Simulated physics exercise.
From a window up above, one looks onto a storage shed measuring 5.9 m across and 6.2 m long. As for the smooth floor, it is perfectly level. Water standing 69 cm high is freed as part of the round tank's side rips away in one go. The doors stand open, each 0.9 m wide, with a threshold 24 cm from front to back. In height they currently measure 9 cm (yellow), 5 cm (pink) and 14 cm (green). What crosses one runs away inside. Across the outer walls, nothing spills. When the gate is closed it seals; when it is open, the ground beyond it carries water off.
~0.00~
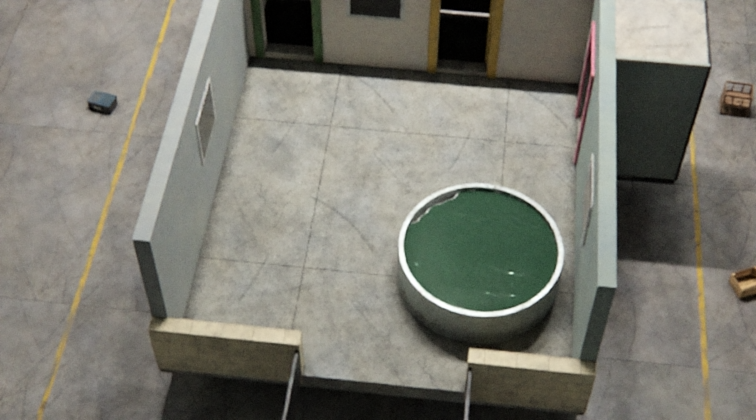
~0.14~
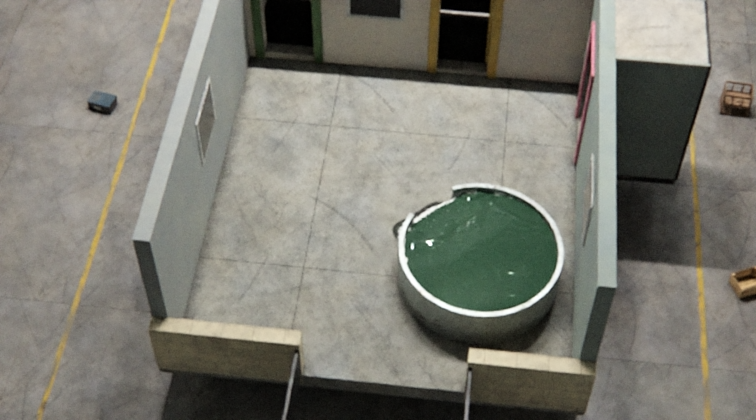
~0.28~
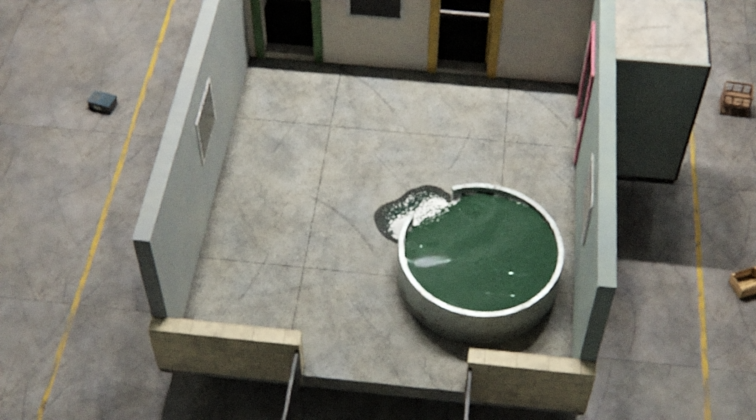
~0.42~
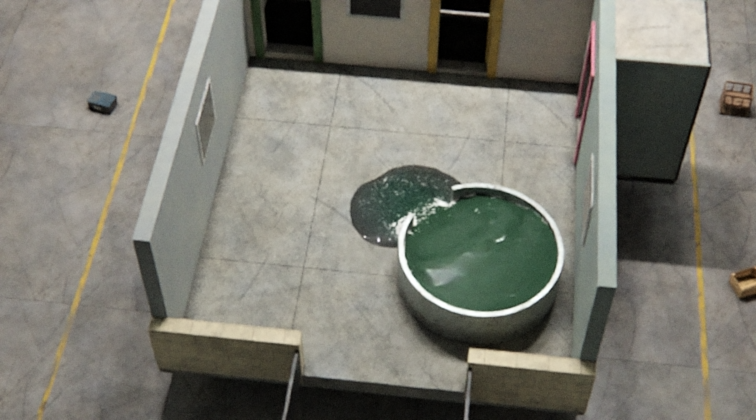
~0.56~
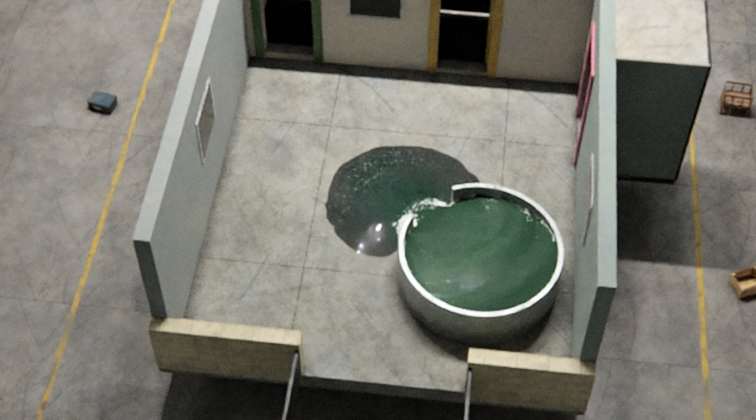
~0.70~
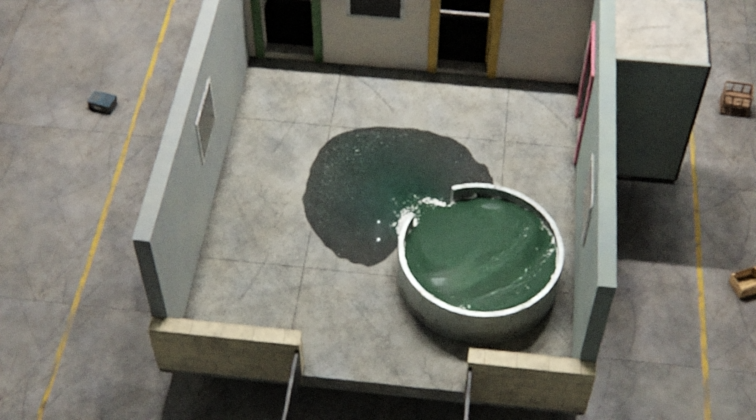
Storage shed seen from above, a round tank's far side breaking open and green water spreading across the smooth grey floor.
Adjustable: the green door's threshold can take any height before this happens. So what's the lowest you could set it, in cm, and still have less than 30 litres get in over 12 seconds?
Some 20 cm would be the lowest.
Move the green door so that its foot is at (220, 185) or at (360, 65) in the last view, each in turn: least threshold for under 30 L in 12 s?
In turn: Roughly 12.5 cm, roughly 15 cm.
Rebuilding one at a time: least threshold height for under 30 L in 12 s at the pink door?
Pink door, minimum about 8.0 cm.
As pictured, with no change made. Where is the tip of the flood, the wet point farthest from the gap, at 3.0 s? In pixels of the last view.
Pixel close to (250, 59).
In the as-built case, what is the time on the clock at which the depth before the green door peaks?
Peak time: Around 3.0 s.
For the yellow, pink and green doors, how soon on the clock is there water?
Yellow door 1.6 seconds, pink door 4.0 seconds, green door 1.4 seconds.
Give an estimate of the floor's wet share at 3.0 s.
Around 50 per cent of the floor.
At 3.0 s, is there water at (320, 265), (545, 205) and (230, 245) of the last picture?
So, in order, I'd say stayed dry, then stayed dry, then got wet.
After 1.4 s water covers 45 % of the floor, deepest (38 cm) near (421, 227); 1 cm at the green door, 0 litres in over its 14 cm threshold.
After 3.0 s water covers 50 % of the floor, deepest (32 cm) near (247, 73); 27 cm at the green door, 26 litres in over its 14 cm threshold.
After 12.0 s water covers 100 % of the floor, deepest (12 cm) near (545, 238); 8 cm at the green door, 81 litres in over its 14 cm threshold.
At the green door as built, the water arrived by 1.4 s and peaked near 27 cm at 3.0 s.
Run again over the same 12 s with other heights there, 41 litres in over 18.5 cm, 14 litres over 24.5 cm. The limit of 30 litres is kept from about 20 cm up.
